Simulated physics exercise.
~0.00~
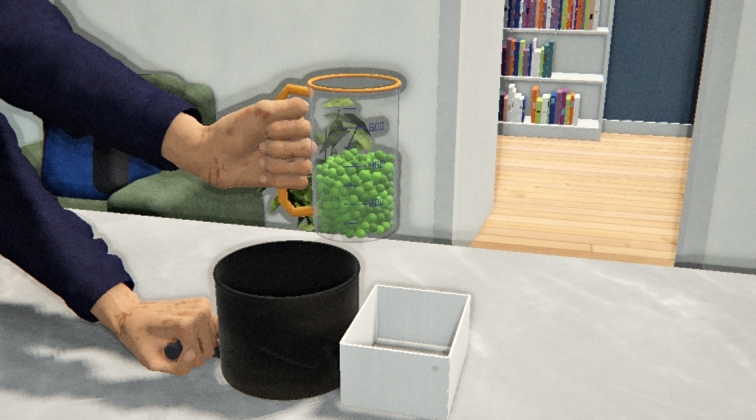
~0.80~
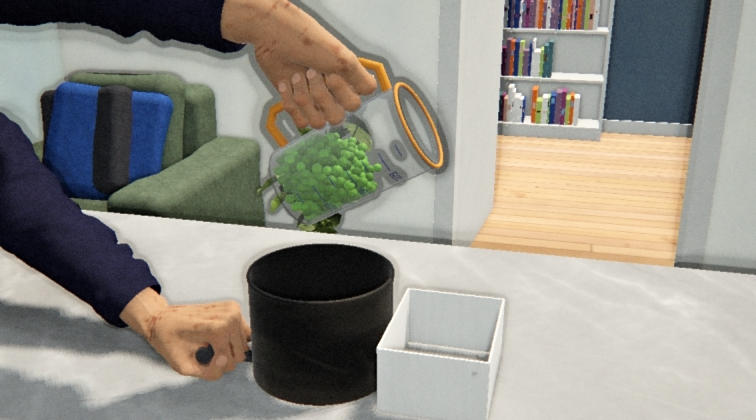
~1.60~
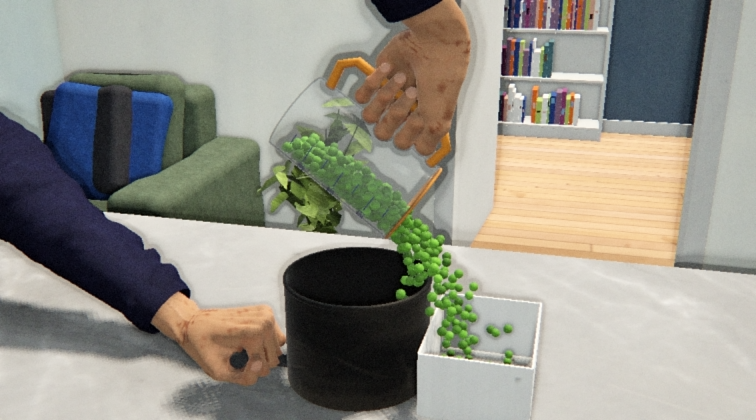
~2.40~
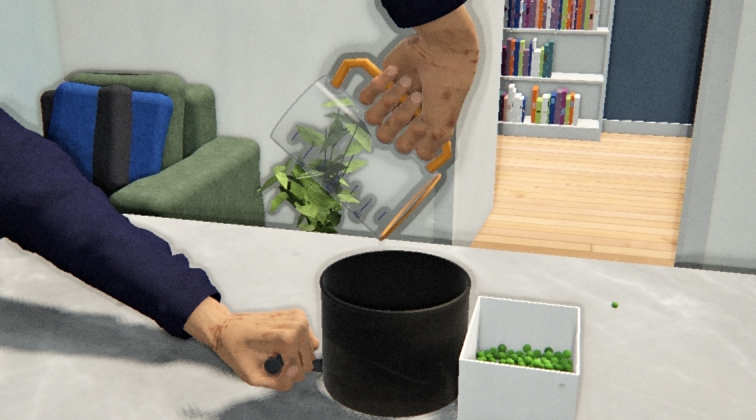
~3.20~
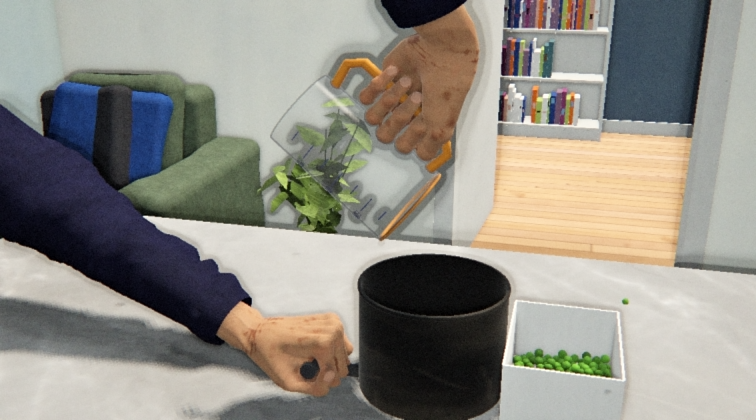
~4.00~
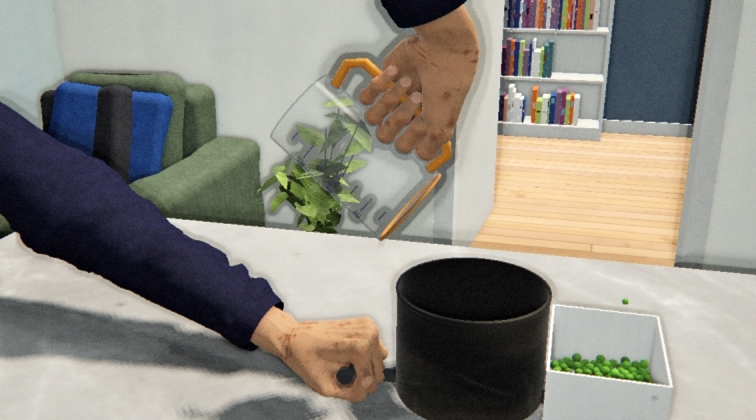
Green peas tumbled from a clear jug as one hand tipped it over, while the other steadily pushed a black pot and the white tin beside it to the right; the jug ended up empty, with peas lying in the tin.
